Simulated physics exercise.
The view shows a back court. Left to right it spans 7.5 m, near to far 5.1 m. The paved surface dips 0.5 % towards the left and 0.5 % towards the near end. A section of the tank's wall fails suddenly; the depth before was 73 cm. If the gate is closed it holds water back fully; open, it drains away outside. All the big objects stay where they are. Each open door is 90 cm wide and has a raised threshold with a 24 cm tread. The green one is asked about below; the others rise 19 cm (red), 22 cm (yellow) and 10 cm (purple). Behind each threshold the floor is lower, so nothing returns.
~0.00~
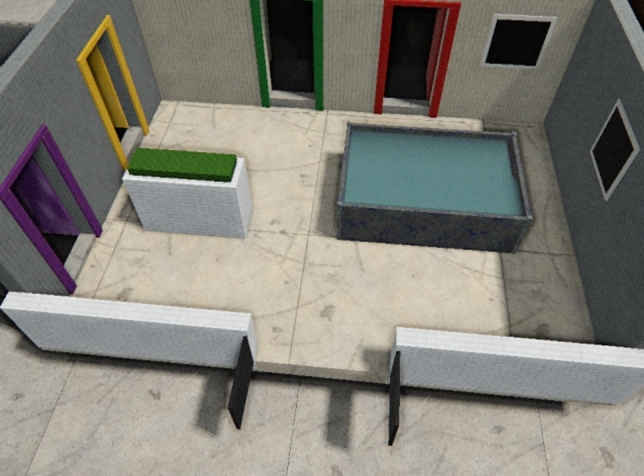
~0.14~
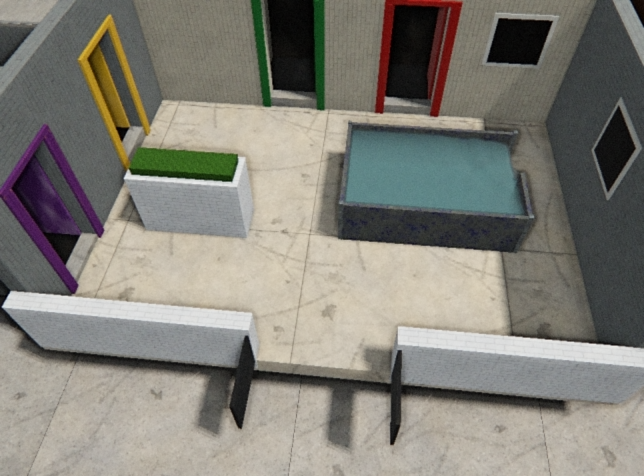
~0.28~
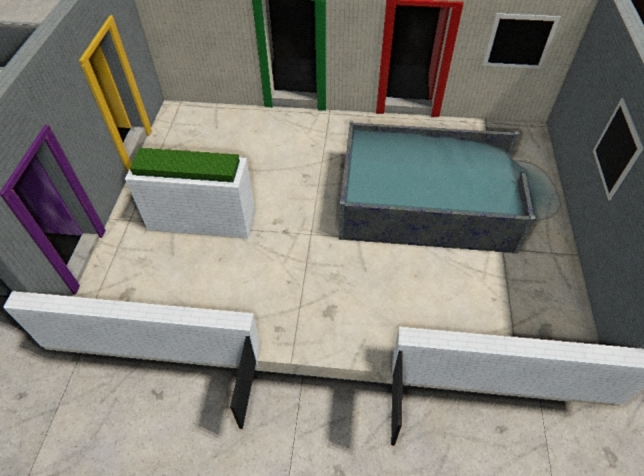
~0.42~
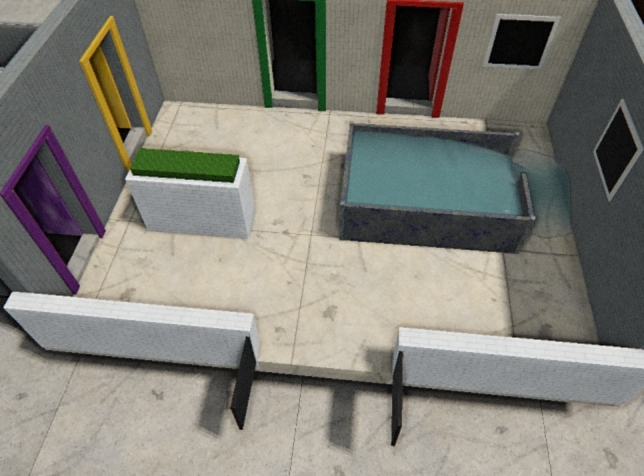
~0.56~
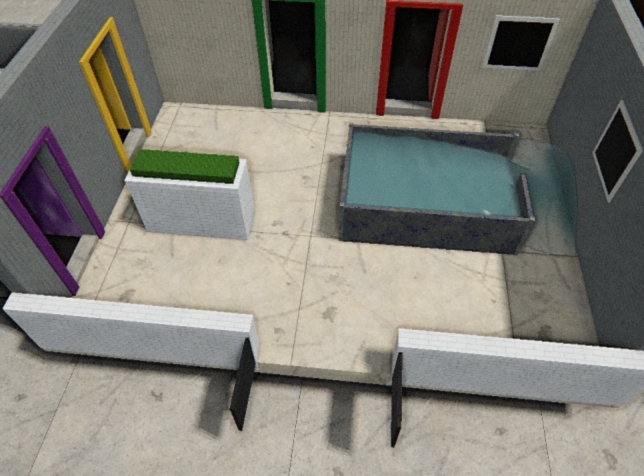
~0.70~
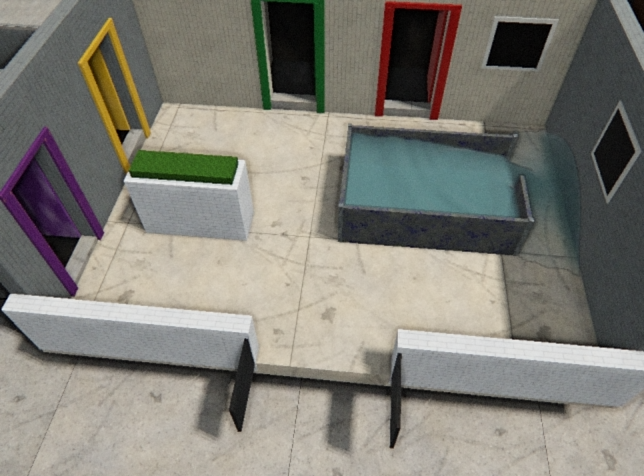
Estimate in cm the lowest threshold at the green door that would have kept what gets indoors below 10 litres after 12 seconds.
It would have to be roughly 5.5 cm high.
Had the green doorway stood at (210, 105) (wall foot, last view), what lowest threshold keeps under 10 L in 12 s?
Roughly 12.0 cm.
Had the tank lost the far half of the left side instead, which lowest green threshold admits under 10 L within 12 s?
Some 15 cm.
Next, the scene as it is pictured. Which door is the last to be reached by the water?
It is the purple one.
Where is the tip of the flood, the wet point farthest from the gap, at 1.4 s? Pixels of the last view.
Near (598, 378).
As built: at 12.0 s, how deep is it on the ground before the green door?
Roughly 6.5 cm deep.
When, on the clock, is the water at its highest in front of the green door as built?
Around 11.0 s.
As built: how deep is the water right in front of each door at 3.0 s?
Depths in cm: Red 8, green 3, yellow 0, purple 0.
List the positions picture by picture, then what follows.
In the first frame, still water, 73 cm deep, in the tank at (431, 171); the green door at (290, 63) is dry.
In the second frame, the gap is at (508, 176), the front 0.3 m out at a hidden place; the back of the tank holds 73 cm.
In the third frame, water pours out at (508, 179) and has run 0.8 m, to (556, 201); about 11 cm deep outside, 73 cm at the back.
In the fourth frame, the front is at (569, 227), 1.0 m from the gap at (508, 180); 1.5 m2 of floor is wet, 73 cm left at the back.
In the fifth frame, the gap is at (507, 181), the front 1.2 m out at (574, 252); the back of the tank holds 73 cm.
In the sixth frame, water pours out at (507, 182) and has run 1.5 m, to (578, 272); about 11 cm deep outside, 73 cm at the back; 4.1 m in a straight line remain to the green door at (291, 66).
After 1.4 s water covers 15 % of the floor, deepest (56 cm) near (554, 188); it has not reached the green door.
After 3.0 s water covers 45 % of the floor, deepest (40 cm) near (541, 132); 3 cm at the green door, 0 litres in over its 21 cm threshold.
After 12.0 s water covers 100 % of the floor, deepest (16 cm) near (58, 328); 6 cm at the green door, 0 litres in over its 21 cm threshold.
At the green door as built, the water arrived by 2.6 s and peaked near 8 cm at 10.8 s.
With a threshold of 4.5 cm, 21 litres would have come in within the 12 s; with 6.5 cm, 5 litres. So under 10 litres takes about 5.5 cm.
